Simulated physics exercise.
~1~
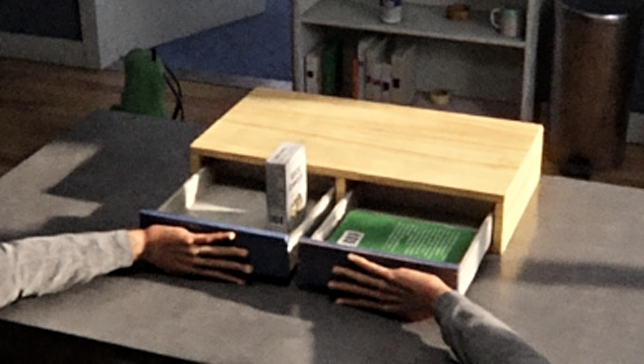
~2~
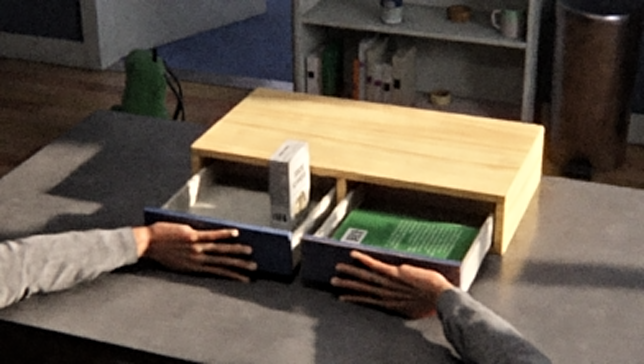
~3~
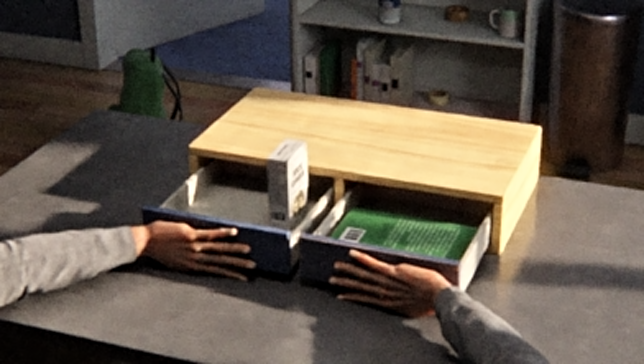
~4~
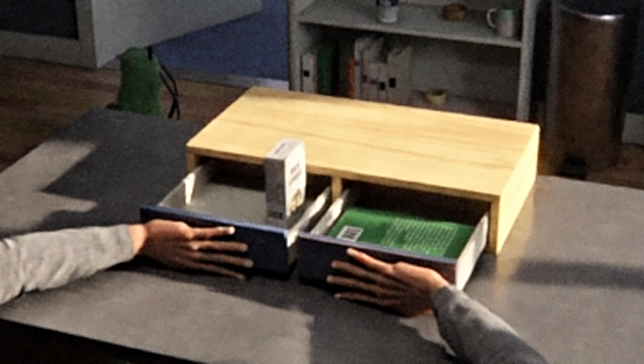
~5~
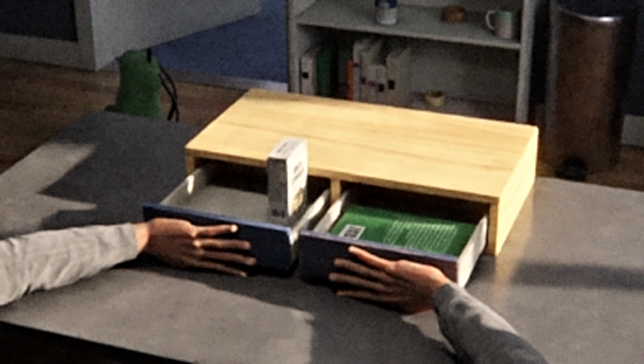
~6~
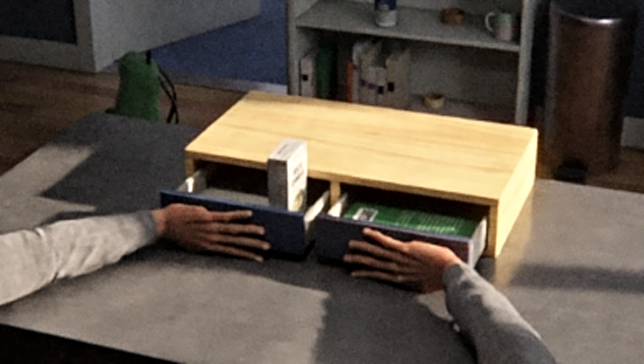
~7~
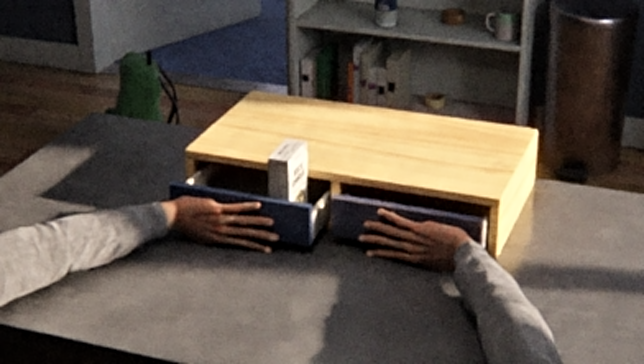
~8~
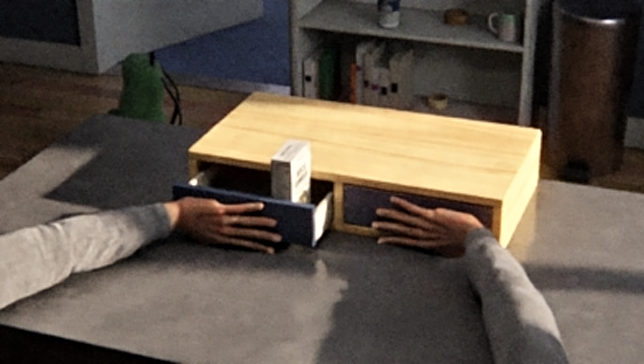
Two drawers of a small wooden chest sliding in under pushing hands, the left staying ajar with an upright packet, the right closing.
